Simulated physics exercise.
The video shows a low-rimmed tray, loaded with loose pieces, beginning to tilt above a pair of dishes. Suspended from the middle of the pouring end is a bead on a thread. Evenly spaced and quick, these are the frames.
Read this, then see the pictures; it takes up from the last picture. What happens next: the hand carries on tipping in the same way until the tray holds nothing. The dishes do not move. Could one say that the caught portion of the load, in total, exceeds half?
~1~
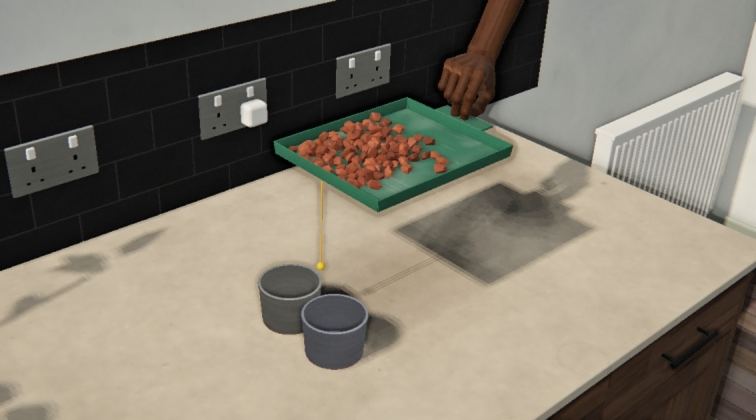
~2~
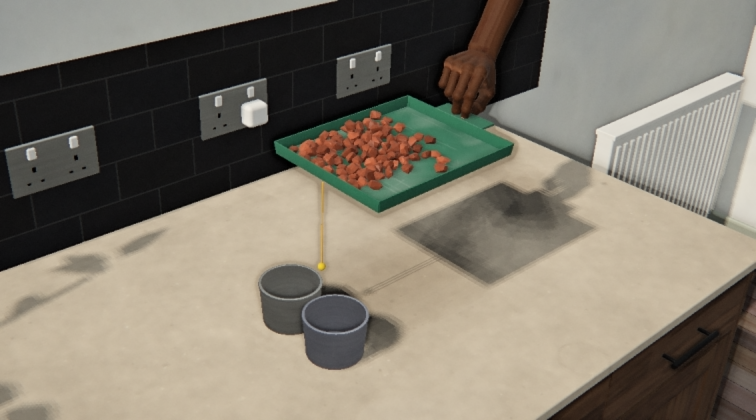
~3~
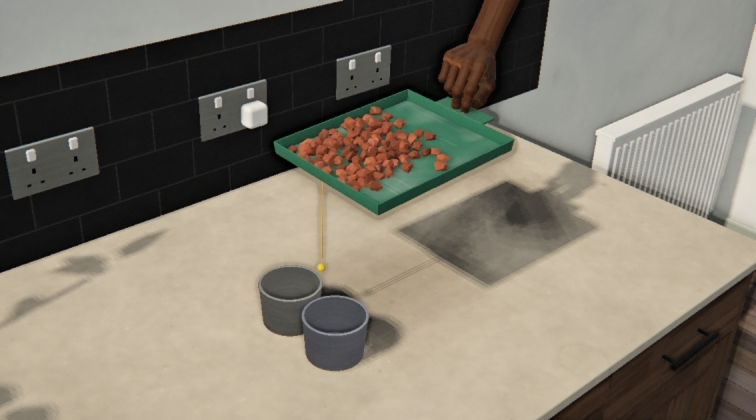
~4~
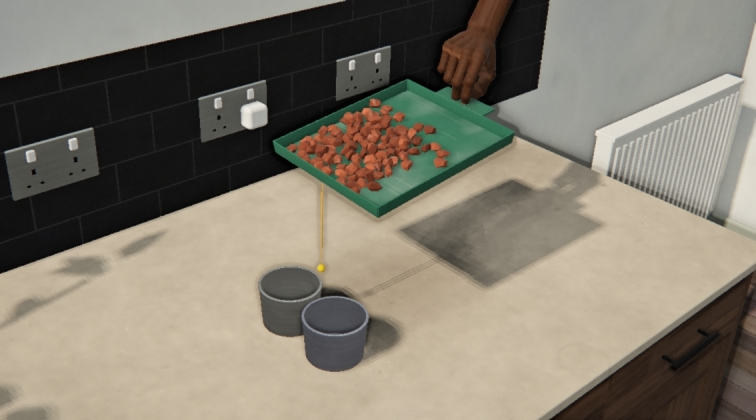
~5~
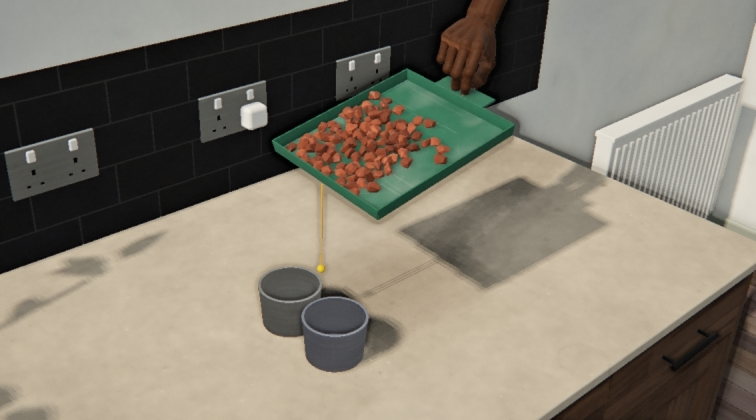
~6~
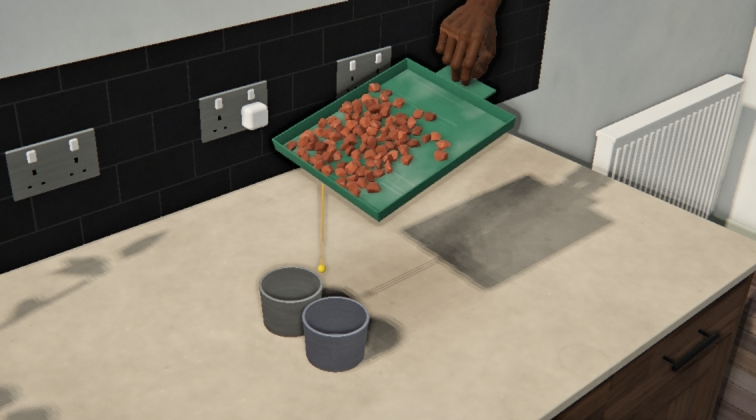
Yes, I'd say the dishes catch most of it, honestly.
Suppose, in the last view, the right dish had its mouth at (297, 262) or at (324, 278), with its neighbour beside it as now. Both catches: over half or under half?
Taking the tries in order: A minor share, followed by a minor share.
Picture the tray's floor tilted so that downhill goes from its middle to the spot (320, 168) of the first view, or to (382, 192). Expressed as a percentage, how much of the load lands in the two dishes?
In turn some 30 and 40 per cent.
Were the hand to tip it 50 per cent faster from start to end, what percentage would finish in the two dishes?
Something like 60 in a hundred.
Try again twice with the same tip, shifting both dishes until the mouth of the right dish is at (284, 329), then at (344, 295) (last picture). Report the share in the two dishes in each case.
The first position comes out at 10 per cent, the other at 20 per cent.
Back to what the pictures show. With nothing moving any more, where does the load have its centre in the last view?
The centre ends up roughly at (336, 350).
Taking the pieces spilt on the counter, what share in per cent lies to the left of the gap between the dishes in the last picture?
Close to 50 in a hundred.
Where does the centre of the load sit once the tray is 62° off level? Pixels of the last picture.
Somewhere around pixel (347, 158) in the last picture.
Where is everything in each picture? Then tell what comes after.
In the first frame, corners of the pouring end near (276, 142) and (379, 200), level; middle of the load near (366, 151), bits of crushed brick; left dish near (266, 308); right dish near (310, 341); bead on its thread near (321, 266).
In the second frame, corners of the pouring end near (277, 142) and (379, 200), level; middle of the load near (366, 150).
In the third frame, corners of the pouring end near (276, 142) and (379, 203), tipped barely, lowest at the right corner; middle of the load near (366, 149).
In the fourth frame, corners of the pouring end near (275, 141) and (378, 206), tipped a little, lowest at the right corner; middle of the load near (365, 146).
In the fifth frame, corners of the pouring end near (274, 140) and (378, 209), tipped a little, lowest at the right corner; middle of the load near (365, 143).
In the sixth frame, corners of the pouring end near (274, 139) and (378, 211), tipped clearly, lowest at the right corner; middle of the load near (365, 139); left dish near (267, 310); right dish near (311, 344).
Shortly afterwards, tray tipped steeply; all but a few on the tray; only a few in the air.
Next, tray tipped past a quarter turn; a little on the tray; near half in the right dish; only a few in the left dish; near a quarter outside both; near a quarter in the air.
Some moments later, tray tipped past a quarter turn; near half in the right dish; a little in the left dish; near a third outside both.
In the end, tray tipped past a quarter turn; near half in the right dish; a little in the left dish; near a third outside both.
